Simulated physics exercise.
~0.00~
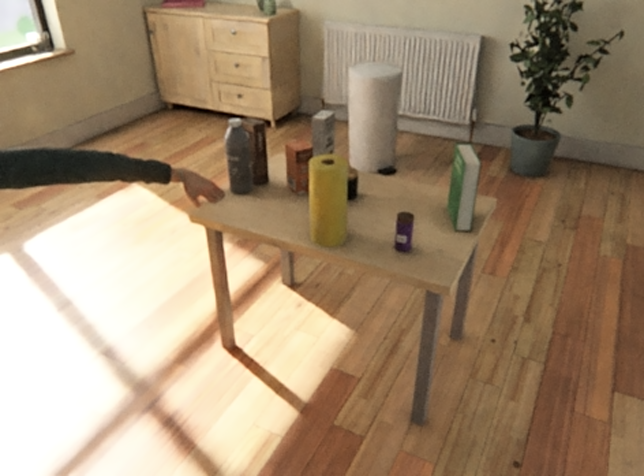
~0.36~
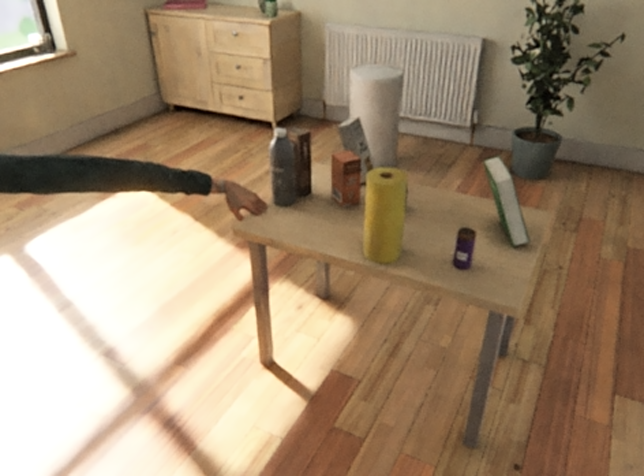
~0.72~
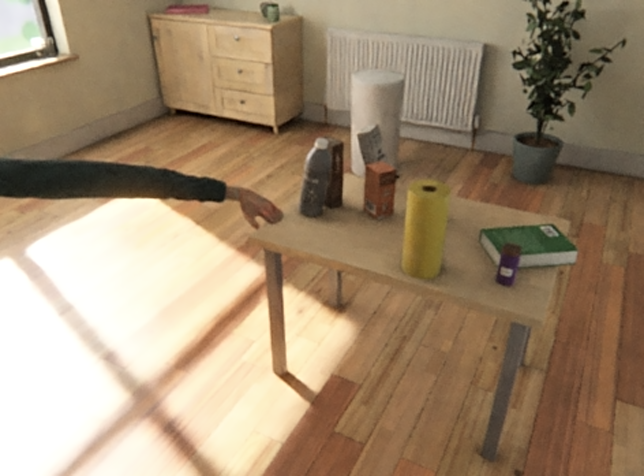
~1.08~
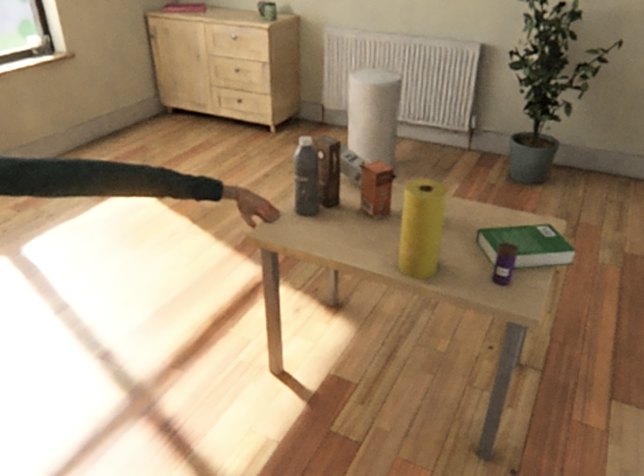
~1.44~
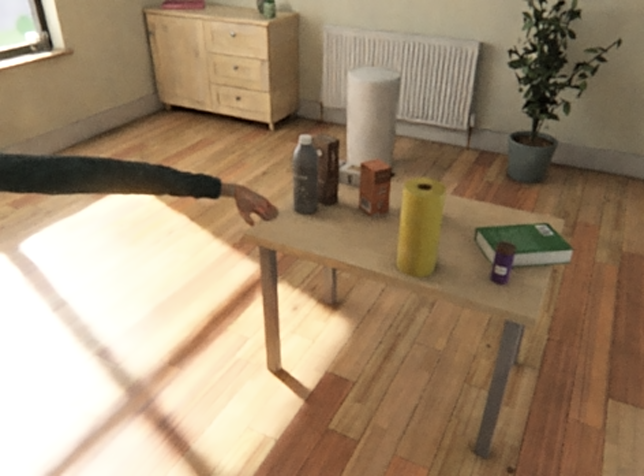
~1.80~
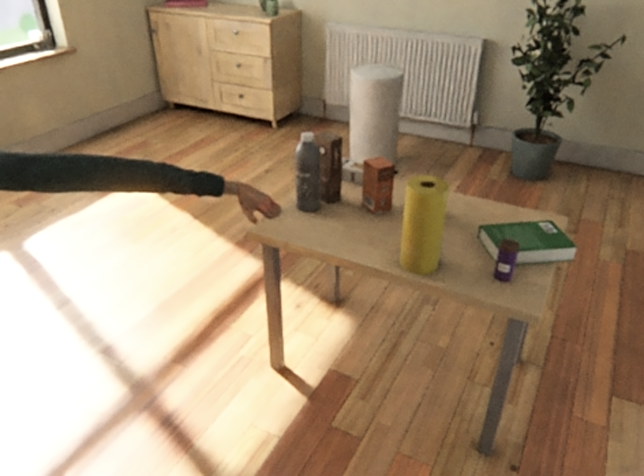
Sunlit room with wooden floor, hand shoving a table right, green book and small carton toppling, grey bottle rocking but staying upright.
